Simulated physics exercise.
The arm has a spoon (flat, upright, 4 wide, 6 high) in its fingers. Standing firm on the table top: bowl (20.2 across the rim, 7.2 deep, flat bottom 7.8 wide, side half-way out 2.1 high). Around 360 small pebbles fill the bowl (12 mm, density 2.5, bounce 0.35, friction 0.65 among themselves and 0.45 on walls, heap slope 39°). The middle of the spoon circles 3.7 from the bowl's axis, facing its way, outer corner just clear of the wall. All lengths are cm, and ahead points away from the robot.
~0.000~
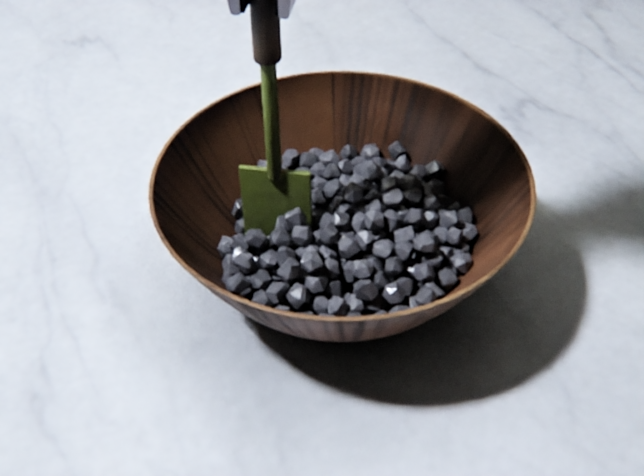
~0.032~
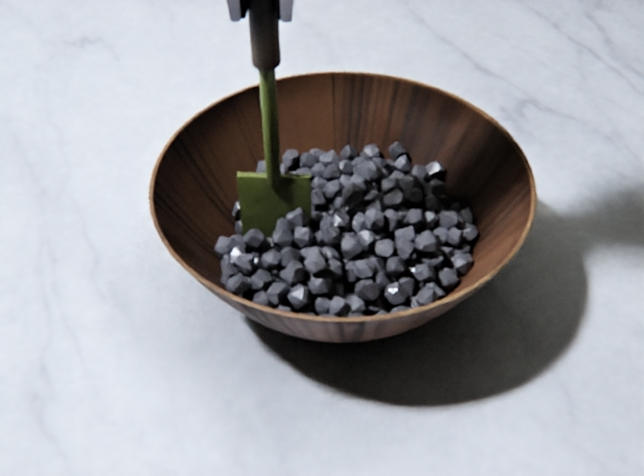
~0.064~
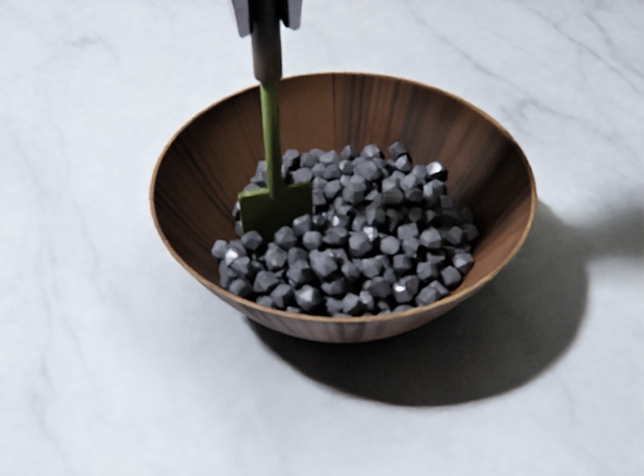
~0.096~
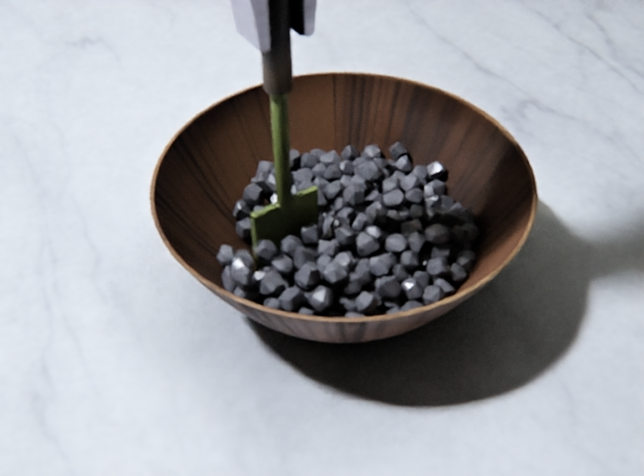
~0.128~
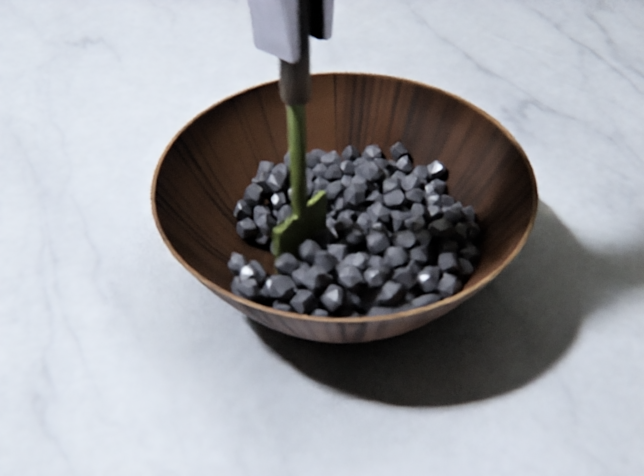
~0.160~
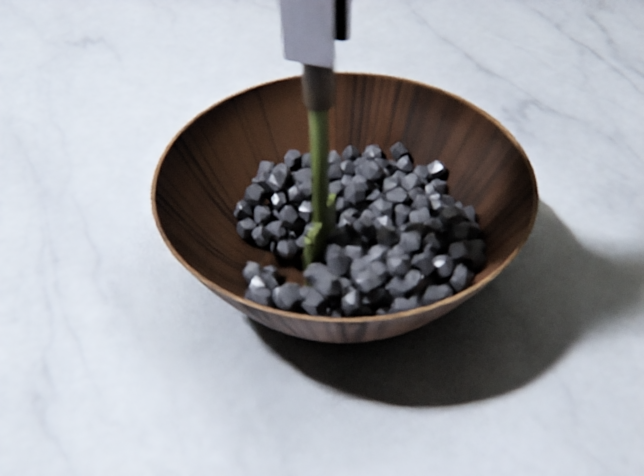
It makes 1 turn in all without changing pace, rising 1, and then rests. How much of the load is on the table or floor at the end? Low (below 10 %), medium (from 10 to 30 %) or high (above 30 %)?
On the table or floor the share is low, below 10 %.
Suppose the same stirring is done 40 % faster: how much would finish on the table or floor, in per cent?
Then about 10 per cent.
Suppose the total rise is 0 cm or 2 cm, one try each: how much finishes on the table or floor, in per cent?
Some 5 and 0 per cent.
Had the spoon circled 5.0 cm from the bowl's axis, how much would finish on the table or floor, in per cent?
In that case some 5 per cent.
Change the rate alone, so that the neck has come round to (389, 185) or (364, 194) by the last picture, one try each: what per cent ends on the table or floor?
About 15 and 10 per cent.
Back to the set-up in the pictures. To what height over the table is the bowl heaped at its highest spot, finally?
Roughly 7.5 cm.
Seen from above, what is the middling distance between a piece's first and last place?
Some 7 cm.
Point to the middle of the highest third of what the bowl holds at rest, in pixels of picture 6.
Around (268, 232).
After 0.35 s, 188° round, highest piece 9 above the table; 358 in the bowl, 1 on the table or floor, 1 in flight or on the tool.
After 0.53 s, 295° round, highest piece 9 above the table; 353 in the bowl, 6 on the table or floor, 1 in flight or on the tool.
After 0.82 s, 0° round, highest piece 8 above the table; 352 in the bowl, 8 on the table or floor.
After 1.52 s, 0° round, highest piece 8 above the table; 352 in the bowl, 8 on the table or floor.
In the end, 352 in the bowl, 8 on the table or floor. That is 2 % on the table or floor.
